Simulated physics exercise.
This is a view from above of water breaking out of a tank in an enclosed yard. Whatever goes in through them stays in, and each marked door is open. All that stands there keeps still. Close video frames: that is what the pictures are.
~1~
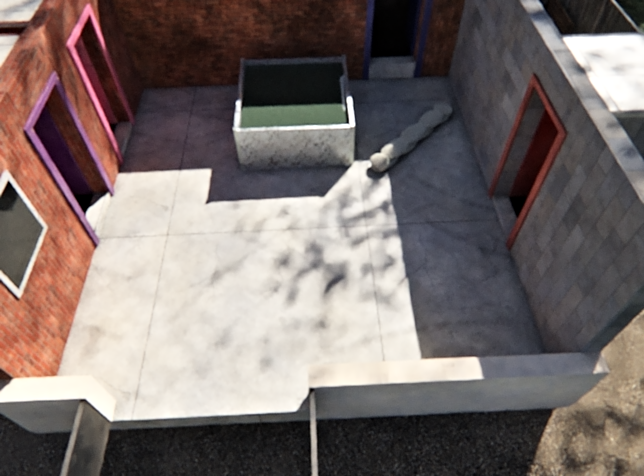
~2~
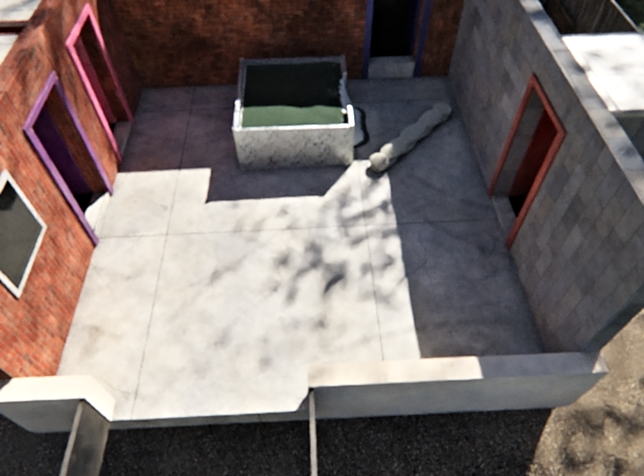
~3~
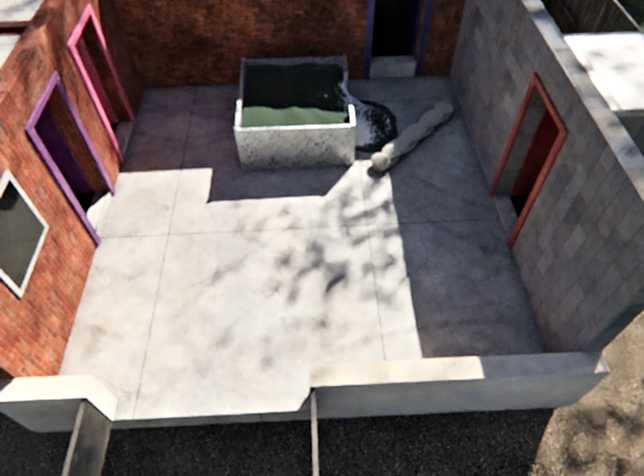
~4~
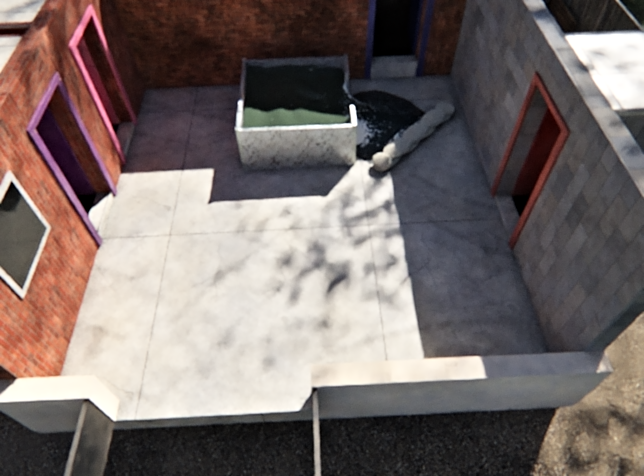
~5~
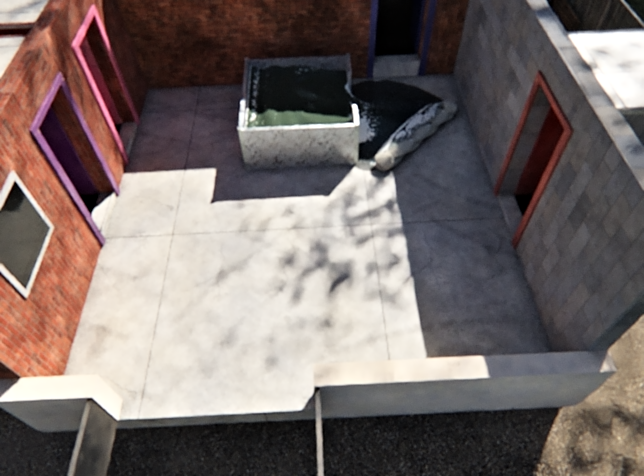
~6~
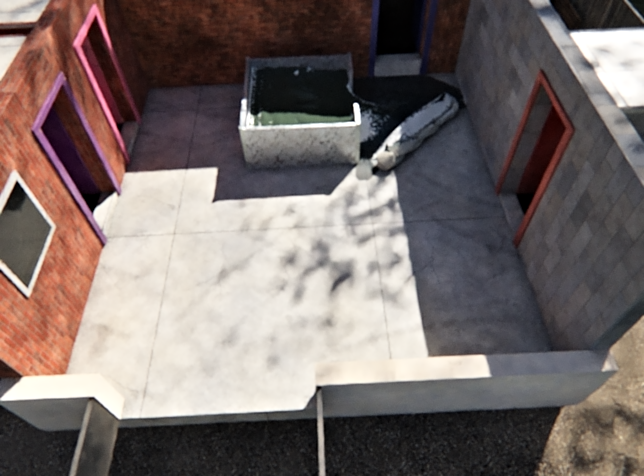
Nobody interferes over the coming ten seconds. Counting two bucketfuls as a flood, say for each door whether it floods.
In the end the red door respects the limit for sure; the blue door respects the limit for sure; the purple door respects the limit for sure; the pink door respects the limit for sure.
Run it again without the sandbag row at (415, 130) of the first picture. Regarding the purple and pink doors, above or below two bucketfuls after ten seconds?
One by one: Purple door remains within the limit, pink door remains within the limit.
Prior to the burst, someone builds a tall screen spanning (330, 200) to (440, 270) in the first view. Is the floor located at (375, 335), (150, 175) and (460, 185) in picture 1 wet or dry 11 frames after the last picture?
One after the other: Free of water, dry, awash.
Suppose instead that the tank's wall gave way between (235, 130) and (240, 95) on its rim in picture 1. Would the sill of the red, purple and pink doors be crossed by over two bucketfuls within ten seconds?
Result - red: Short of the mark; purple: Past the mark; pink: Past the mark.
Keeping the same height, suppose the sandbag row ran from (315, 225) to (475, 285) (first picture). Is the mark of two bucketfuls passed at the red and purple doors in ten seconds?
In short: The red door floods; the purple door keeps below it.
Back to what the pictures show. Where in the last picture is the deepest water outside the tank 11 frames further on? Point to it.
Somewhere around (457, 93).
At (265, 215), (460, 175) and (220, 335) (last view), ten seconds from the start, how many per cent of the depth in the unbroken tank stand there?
6, 2 and 12 per cent, roughly.
A moment on, water covers 20 % of the floor; the red door not reached, the blue door wet at the sill, nothing in, the purple door not reached, the pink door not reached.
Next, water covers 25 % of the floor; the red door wet at the sill, nothing in, the blue door wet at the sill, nothing in, the purple door not reached, the pink door not reached.
Then, water covers 45 % of the floor; the red door wet at the sill, nothing in, the blue door under two buckets in, the purple door not reached, the pink door not reached.
Later, water covers 85 % of the floor; the red door wet at the sill, nothing in, the blue door under two buckets in, the purple door wet at the sill, nothing in, the pink door wet at the sill, nothing in.
In the end, water covers 85 % of the floor; the red door wet at the sill, nothing in, the blue door under two buckets in, the purple door wet at the sill, nothing in, the pink door wet at the sill, nothing in.
